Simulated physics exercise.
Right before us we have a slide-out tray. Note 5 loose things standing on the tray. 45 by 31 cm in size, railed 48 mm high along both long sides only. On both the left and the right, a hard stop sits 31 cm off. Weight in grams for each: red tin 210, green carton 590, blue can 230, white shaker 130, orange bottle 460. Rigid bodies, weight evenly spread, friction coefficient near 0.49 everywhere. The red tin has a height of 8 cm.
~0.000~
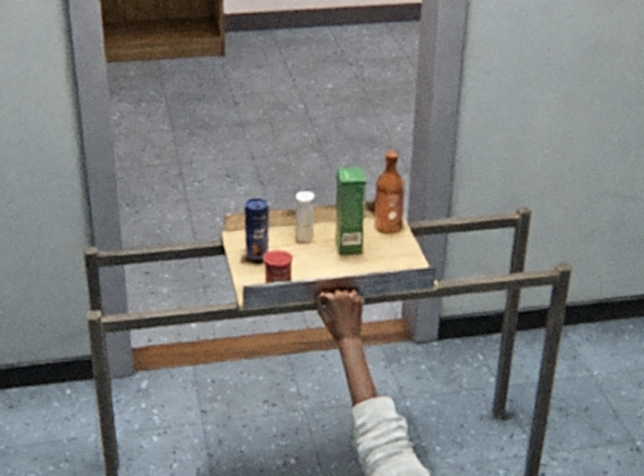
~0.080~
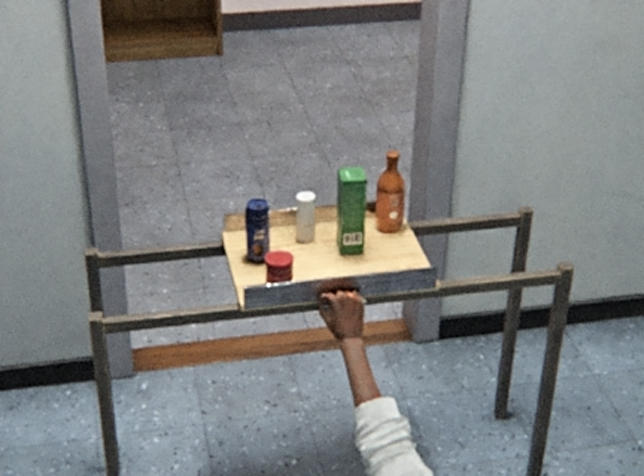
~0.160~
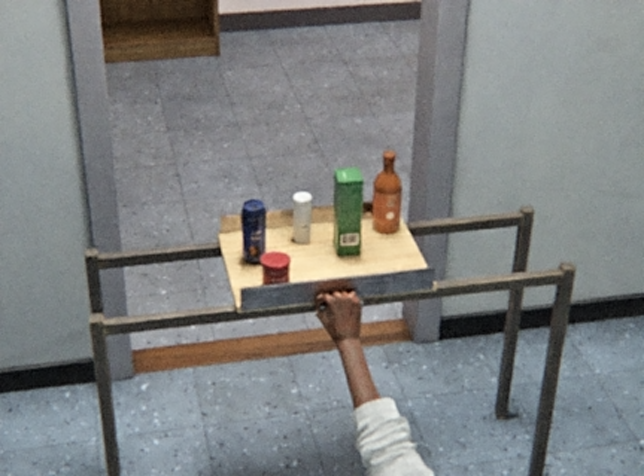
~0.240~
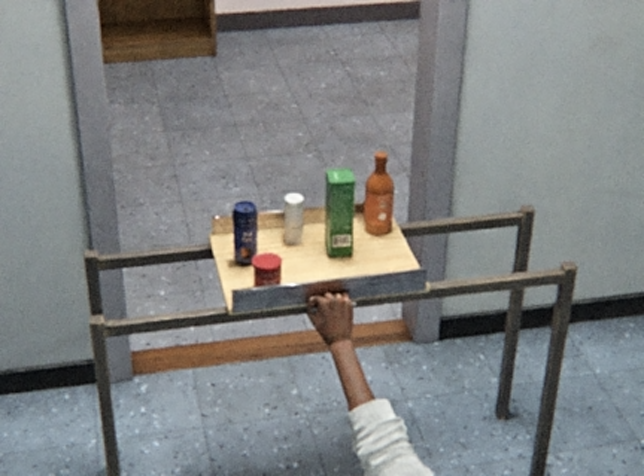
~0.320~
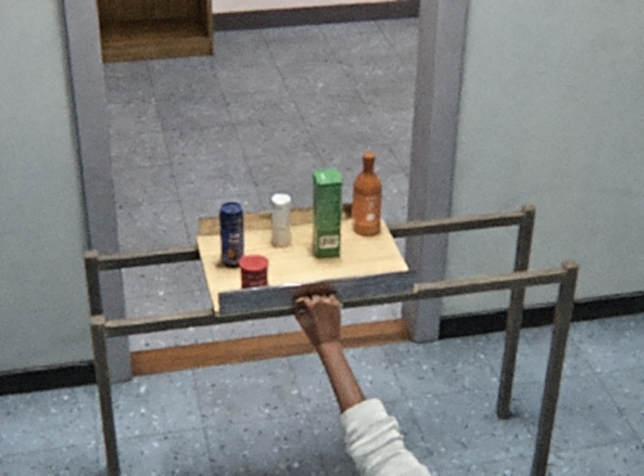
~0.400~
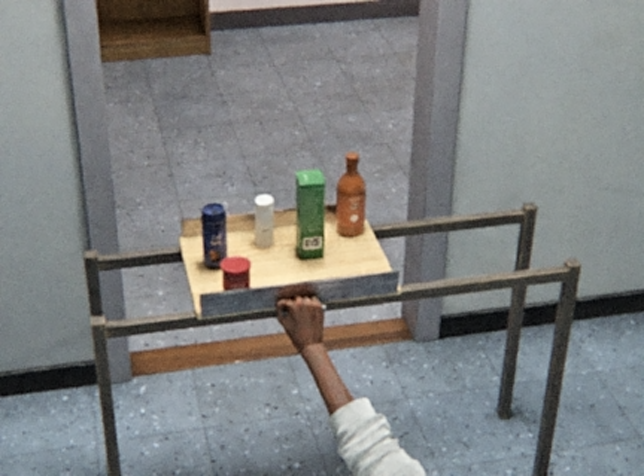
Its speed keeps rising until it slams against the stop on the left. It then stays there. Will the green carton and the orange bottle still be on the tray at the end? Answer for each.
Green carton - yes, orange bottle - yes.
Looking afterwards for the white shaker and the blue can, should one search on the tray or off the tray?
The white shaker stays within bounds; the blue can winds up out of bounds.
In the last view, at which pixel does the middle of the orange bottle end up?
Roughly (190, 234).
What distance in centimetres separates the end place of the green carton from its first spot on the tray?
19 cm.
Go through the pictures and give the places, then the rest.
Tray midway; green carton (350, 212); orange bottle (390, 191), in the first picture.
Tray midway; white shaker (306, 217); red tin (279, 273), in the second picture.
Tray moved 1 cm left; blue can (254, 232); white shaker (302, 218), in the third picture.
Tray moved 3 cm left; red tin (268, 276); blue can (245, 234), in the fourth picture.
Tray moved 7 cm left; white shaker (281, 221); red tin (254, 278), in the fifth picture.
Tray moved 11 cm left; green carton (310, 215); orange bottle (351, 193), in the sixth picture.
By 0.80 s, tray moved 31 cm left; blue can now off the tray; green carton tilted 40° near (180, 230); orange bottle tilted 27° near (228, 205).
By 1.00 s, tray moved 31 cm left; green carton on its side near (150, 260); orange bottle on its side near (190, 235); white shaker on its side.
When it is over (1.8 s), off the tray, blue can; lying over on the tray, green carton, white shaker and orange bottle; not toppled but over 5 cm from the start, red tin. In the last view, green carton near (150, 260), orange bottle near (190, 234).
